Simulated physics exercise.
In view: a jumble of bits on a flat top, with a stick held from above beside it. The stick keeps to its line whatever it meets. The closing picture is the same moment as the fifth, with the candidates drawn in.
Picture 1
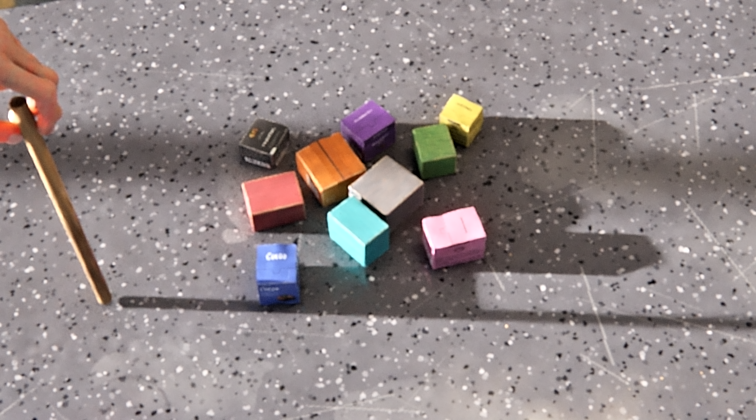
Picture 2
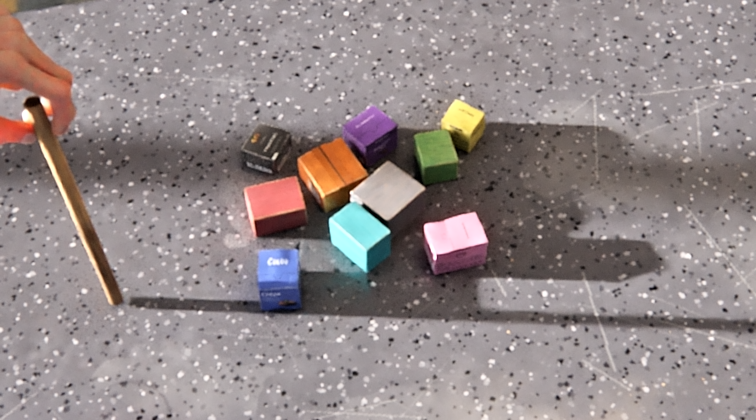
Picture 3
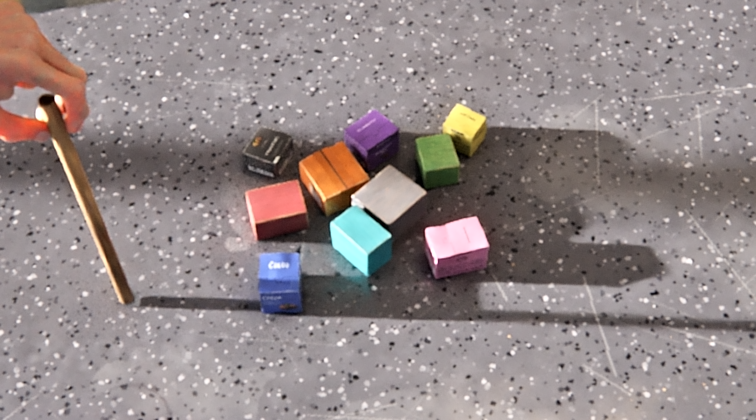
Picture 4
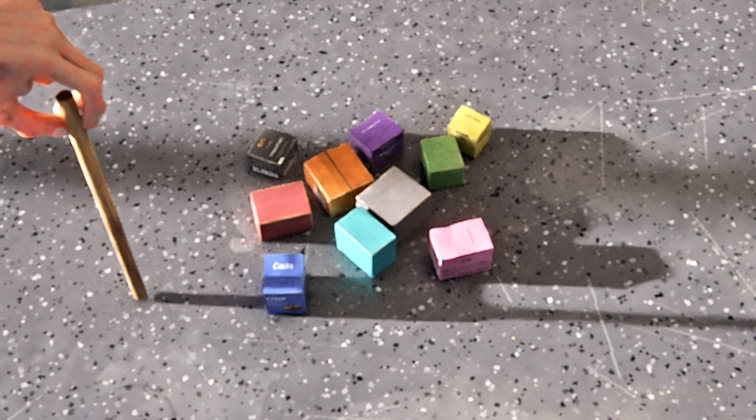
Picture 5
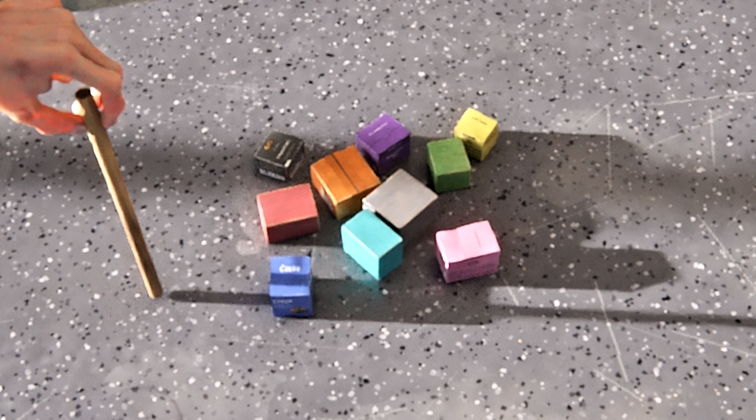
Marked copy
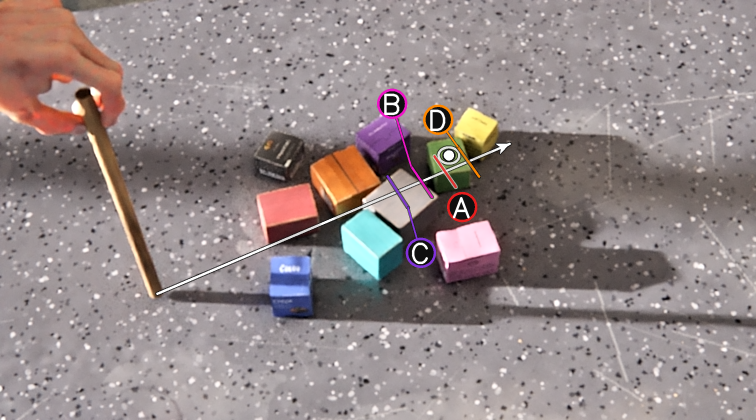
A hand holding a thin stick upright moved slowly to the right, a short way across a speckled grey surface, beside a cluster of colourful little blocks that stayed in their places.
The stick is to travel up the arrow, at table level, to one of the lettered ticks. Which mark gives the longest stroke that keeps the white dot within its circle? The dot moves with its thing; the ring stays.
All is well up to B.
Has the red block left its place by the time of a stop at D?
By then, yes.
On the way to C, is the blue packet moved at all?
No.
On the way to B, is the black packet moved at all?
No.
On the marked copy, A at (445, 172); B at (422, 181); C at (398, 191); D at (468, 161); the arrow from (157, 294) to (510, 143); the white dot at (449, 156).
With B. Early on, foot of the stick (256, 253).
Further on, foot of the stick (350, 213); red block (322, 180); orange box (371, 156).
At the end, foot of the stick (422, 183); red block (322, 180); orange box (371, 156); the dot is still in its ring.
As for the rest, A shifts the dotted thing to (468, 159); C keeps the dot in but is short; D shifts the dotted thing to (493, 155).
